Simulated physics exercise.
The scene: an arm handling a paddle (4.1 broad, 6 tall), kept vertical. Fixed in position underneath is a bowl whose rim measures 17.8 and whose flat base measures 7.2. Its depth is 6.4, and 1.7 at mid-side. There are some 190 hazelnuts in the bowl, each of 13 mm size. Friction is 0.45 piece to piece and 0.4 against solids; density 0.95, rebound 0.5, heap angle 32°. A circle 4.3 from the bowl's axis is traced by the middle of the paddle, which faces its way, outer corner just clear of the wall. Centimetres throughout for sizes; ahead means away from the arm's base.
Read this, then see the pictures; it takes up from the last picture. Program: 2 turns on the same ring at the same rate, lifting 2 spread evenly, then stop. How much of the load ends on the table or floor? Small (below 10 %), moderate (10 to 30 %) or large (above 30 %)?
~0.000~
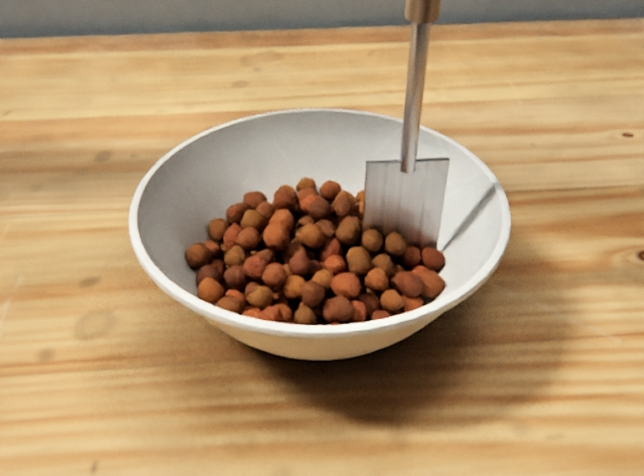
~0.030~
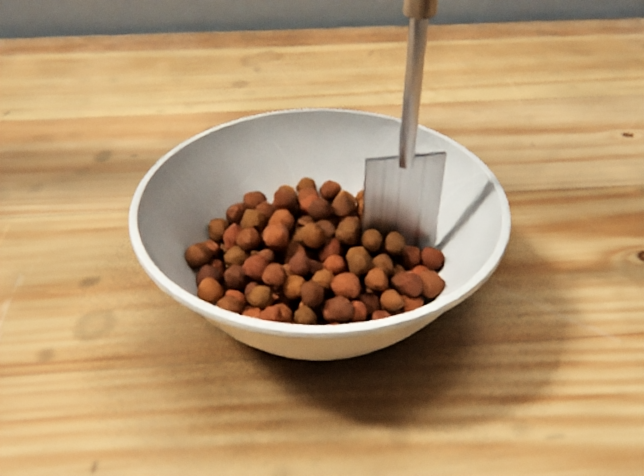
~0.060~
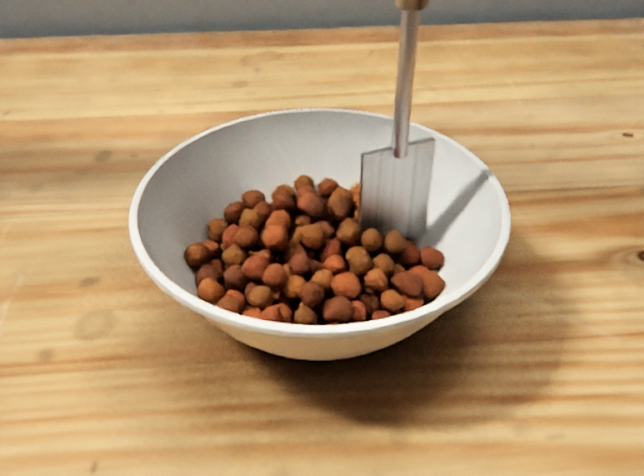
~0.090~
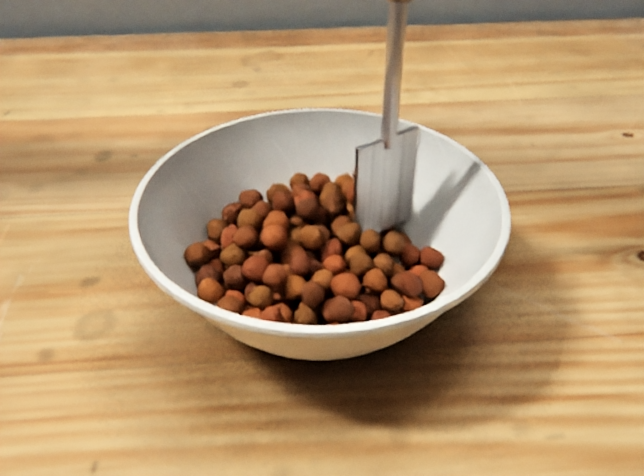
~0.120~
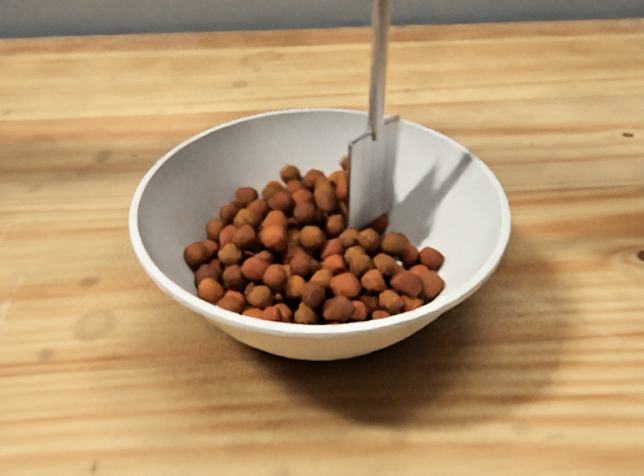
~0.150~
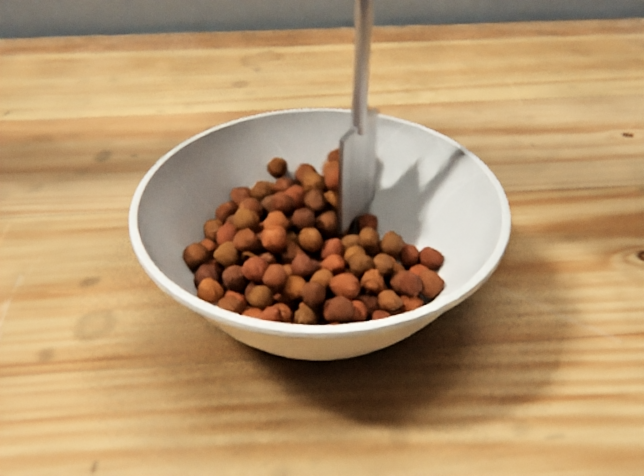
Small.
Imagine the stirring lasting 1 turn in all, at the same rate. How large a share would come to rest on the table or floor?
Then some 0 per cent.
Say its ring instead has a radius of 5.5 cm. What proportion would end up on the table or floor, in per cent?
Near 0 %.
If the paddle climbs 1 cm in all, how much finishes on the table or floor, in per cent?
Roughly 5 per cent.
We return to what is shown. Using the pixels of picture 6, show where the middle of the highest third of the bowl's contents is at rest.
Roughly pixel (284, 259).
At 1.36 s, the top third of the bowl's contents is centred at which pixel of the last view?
(275, 269).
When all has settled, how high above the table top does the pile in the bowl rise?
Top height: Around 5.5 cm.
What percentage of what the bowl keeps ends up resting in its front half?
Close to 55 in a hundred.
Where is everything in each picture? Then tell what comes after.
The first frame shows paddle neck at (411, 133), 0° round; upper third of the load around (312, 243), from x 200 to 435, top at y 185; 189 in the bowl.
The second frame shows paddle neck at (409, 129), 5° round; upper third of the load around (312, 243), from x 200 to 430, top at y 185.
The third frame shows paddle neck at (402, 119), 17° round; upper third of the load around (312, 238), from x 200 to 430, top at y 185.
The fourth frame shows paddle neck at (391, 110), 30° round; upper third of the load around (312, 237), from x 200 to 430, top at y 175.
The fifth frame shows paddle neck at (377, 103), 43° round; upper third of the load around (303, 236), from x 195 to 430, top at y 165.
The sixth frame shows paddle neck at (361, 97), 56° round; upper third of the load around (296, 224), from x 195 to 430, top at y 155; 189 in the bowl.
After 0.76 s, 318° round, highest piece 7 above the table; 184 in the bowl, 5 on the table or floor.
After 1.36 s, 220° round, highest piece 7 above the table; 179 in the bowl, 10 on the table or floor.
After 1.87 s, 0° round, highest piece 5 above the table; 179 in the bowl, 10 on the table or floor.
After 2.57 s, 0° round, highest piece 5 above the table; 179 in the bowl, 10 on the table or floor.
At rest, 179 in the bowl, 10 on the table or floor. That is 5 % on the table or floor.
